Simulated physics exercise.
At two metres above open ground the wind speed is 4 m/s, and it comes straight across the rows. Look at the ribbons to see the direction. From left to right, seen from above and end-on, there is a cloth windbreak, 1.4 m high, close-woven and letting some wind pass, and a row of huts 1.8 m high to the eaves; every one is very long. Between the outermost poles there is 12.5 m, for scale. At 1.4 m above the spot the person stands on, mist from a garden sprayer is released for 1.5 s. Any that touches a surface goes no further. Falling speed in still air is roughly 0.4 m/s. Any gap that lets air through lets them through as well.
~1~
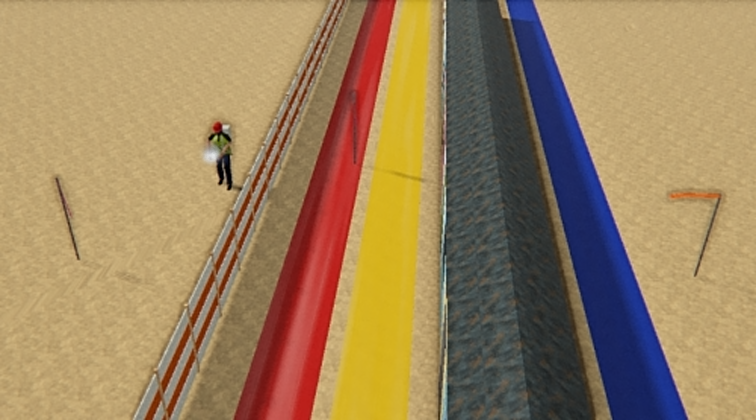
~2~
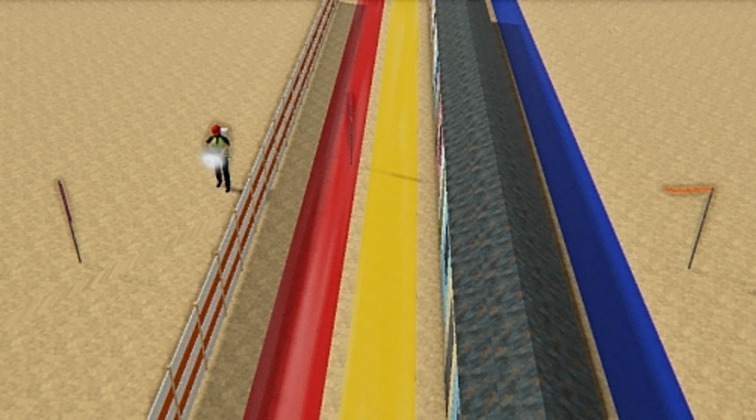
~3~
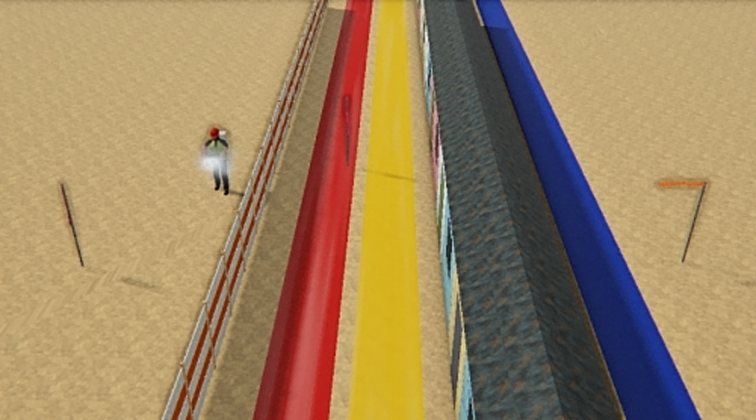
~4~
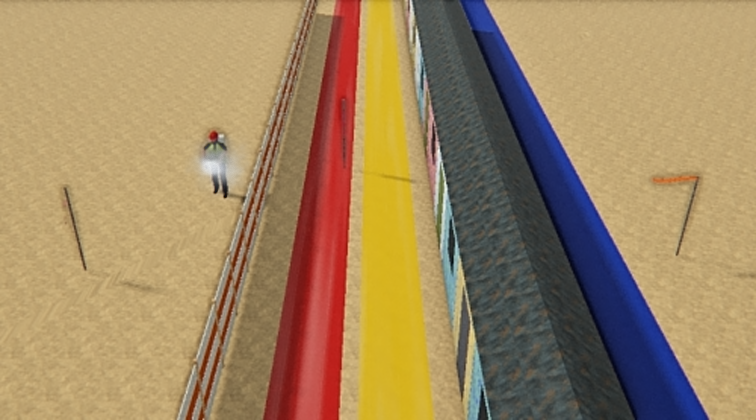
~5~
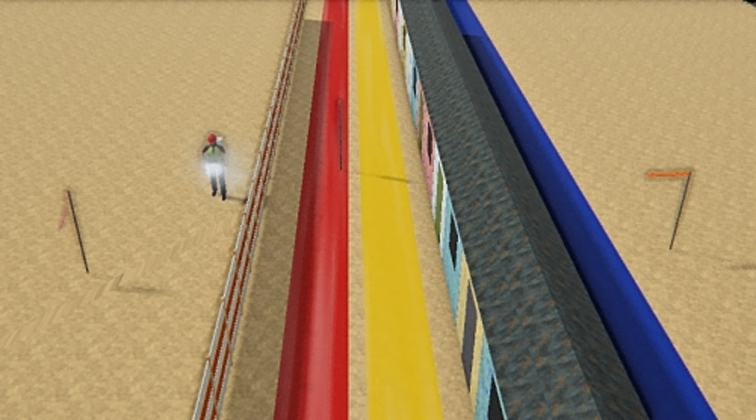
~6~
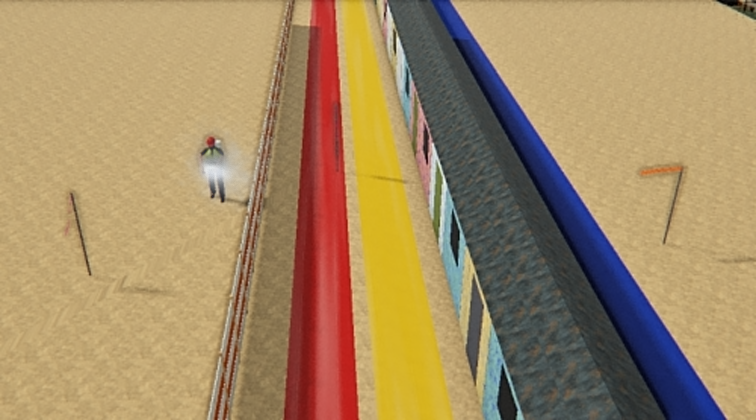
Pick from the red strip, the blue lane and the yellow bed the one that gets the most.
It is the red one that gets the most.
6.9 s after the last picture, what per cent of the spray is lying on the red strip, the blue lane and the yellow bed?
I'd put it near 15 % on red, 0 % on blue and 2 % on yellow.
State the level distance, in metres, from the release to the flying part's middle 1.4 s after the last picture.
Around 0.5 metres.
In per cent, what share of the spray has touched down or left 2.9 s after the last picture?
I'd put it at around 25 per cent.
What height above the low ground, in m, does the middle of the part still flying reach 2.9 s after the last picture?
Middle height: Approx. 1.2 m.
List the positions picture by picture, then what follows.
The first frame shows the left ribbon ends at (71, 217), hanging almost straight, the spray in the air spans x = 205 to 215 around y = 155 and it comes from (212, 152).
The second frame shows the right ribbon ends at (664, 189), leaning 85 degrees to the left, the spray in the air spans x = 205 to 220 around y = 155, the red one passes (317, 252), the yellow one passes (388, 255) and the blue one passes (599, 263).
The third frame shows the spray in the air spans x = 205 to 230 around y = 160 and the top of the row of huts crosses (485, 121).
The fourth frame shows the spray in the air spans x = 200 to 240 around y = 165, the red one passes (326, 195), the yellow one passes (387, 195) and the blue one passes (565, 196).
The fifth frame shows the right ribbon ends at (647, 176), leaning 85 degrees to the left and the spray in the air spans x = 200 to 245 around y = 165.
The sixth frame shows the spray in the air spans x = 195 to 250 around y = 170 and the top of the cloth windbreak crosses (257, 165).
Then, 1.4 s after the last picture, 0 % lies on the red strip, 0 % on the yellow bed and 0 % on the blue lane; 4 % has touched down or left; the middle of what still flies is 1.2 m above the low ground, near (239, 173).
Then, 2.9 s after the last picture, 1 % lies on the red strip, 0 % on the yellow bed and 0 % on the blue lane; 24 % has touched down or left; the middle of what still flies is 1.1 m above the low ground, near (254, 175).
Then, 6.9 s after the last picture, 14 % lies on the red strip, 2 % on the yellow bed and 0 % on the blue lane; 65 % has touched down or left; the middle of what still flies is 1.2 m above the low ground, near (253, 173).
Then, 18.9 s after the last picture, 21 % lies on the red strip, 8 % on the yellow bed and 0 % on the blue lane; 97 % has touched down or left.
Then, 43.9 s after the last picture, 21 % lies on the red strip, 9 % on the yellow bed and 0 % on the blue lane; 100 % has touched down or left.
